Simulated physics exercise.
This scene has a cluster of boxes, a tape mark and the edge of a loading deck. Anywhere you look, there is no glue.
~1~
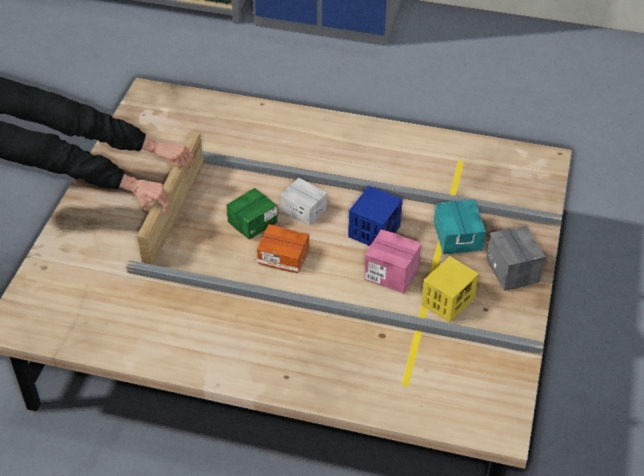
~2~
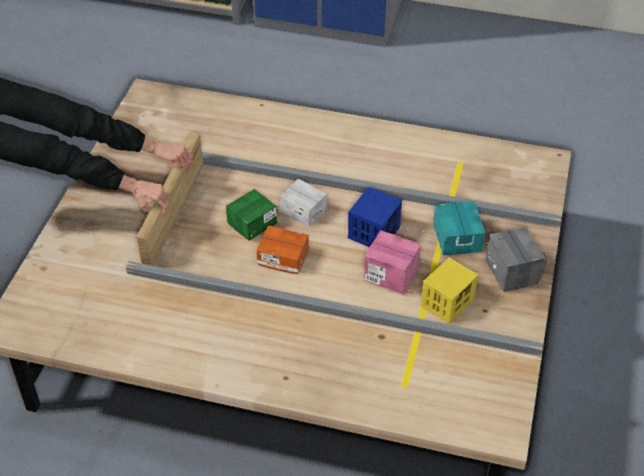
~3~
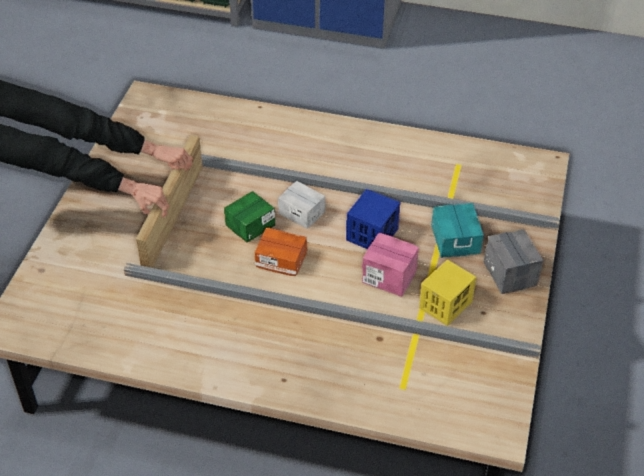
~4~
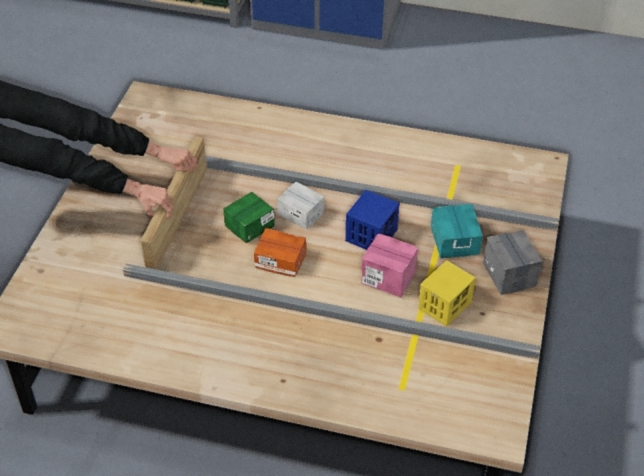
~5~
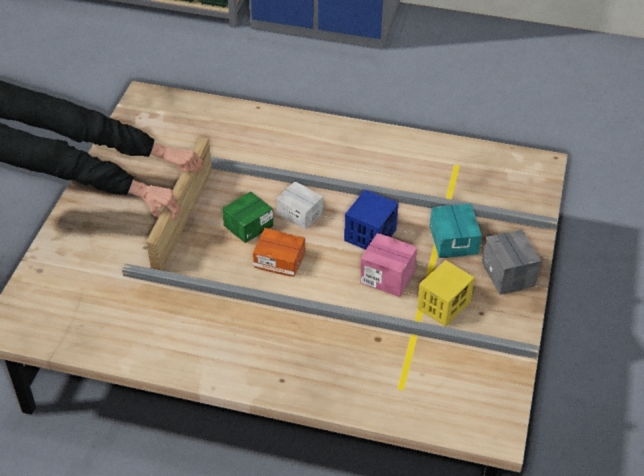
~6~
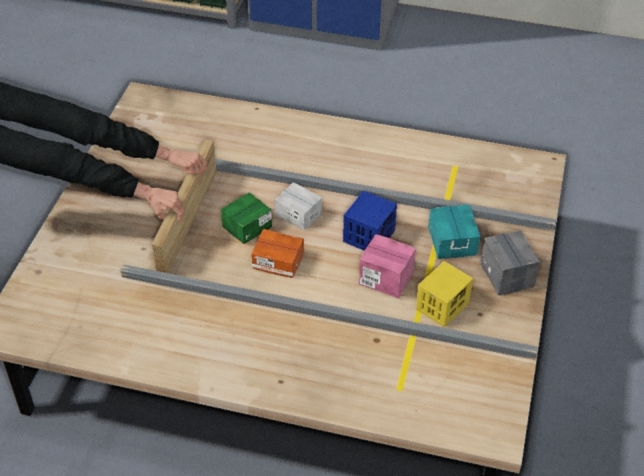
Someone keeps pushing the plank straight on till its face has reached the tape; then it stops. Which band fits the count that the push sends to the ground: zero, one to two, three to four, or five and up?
The band is zero.
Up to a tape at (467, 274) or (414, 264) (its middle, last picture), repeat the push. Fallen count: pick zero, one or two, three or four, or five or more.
With the tape at the first spot it's either one or two, and at the second it's none.
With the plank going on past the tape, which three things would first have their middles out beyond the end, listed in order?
Order, earliest first: The grey parcel, then the turquoise parcel, then the pink parcel.
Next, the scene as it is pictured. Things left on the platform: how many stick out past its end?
So the number is 2.
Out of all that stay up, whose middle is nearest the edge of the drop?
It's the grey parcel.
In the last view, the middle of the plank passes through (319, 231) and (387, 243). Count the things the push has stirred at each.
By then 4, and 7.
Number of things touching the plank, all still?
Counting them up gives 3.
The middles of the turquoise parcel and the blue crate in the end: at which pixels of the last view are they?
First object about (535, 239); second object about (492, 247).
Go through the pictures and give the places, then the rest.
In the first picture, grey parcel (515, 258); yellow crate (450, 289); turquoise parcel (459, 227); plank (172, 198); tape (436, 263).
In the second picture, yellow crate (449, 291); white parcel (304, 203).
In the third picture, turquoise parcel (457, 230); blue crate (373, 222).
In the fourth picture, grey parcel (512, 262); orange parcel (281, 253).
In the fifth picture, yellow crate (446, 293); plank (181, 204).
In the sixth picture, grey parcel (510, 263); yellow crate (444, 294); turquoise parcel (454, 232); plank (186, 206); tape (430, 267).
A little later, none off yet; grey parcel at rest near (510, 263); yellow crate at rest near (444, 294); turquoise parcel at rest near (454, 232).
Next, none off yet; grey parcel at rest near (510, 263); yellow crate shifted about its own width near (475, 306); turquoise parcel shifted about its own width near (490, 231).
When it is over, the number that fall off is zero.
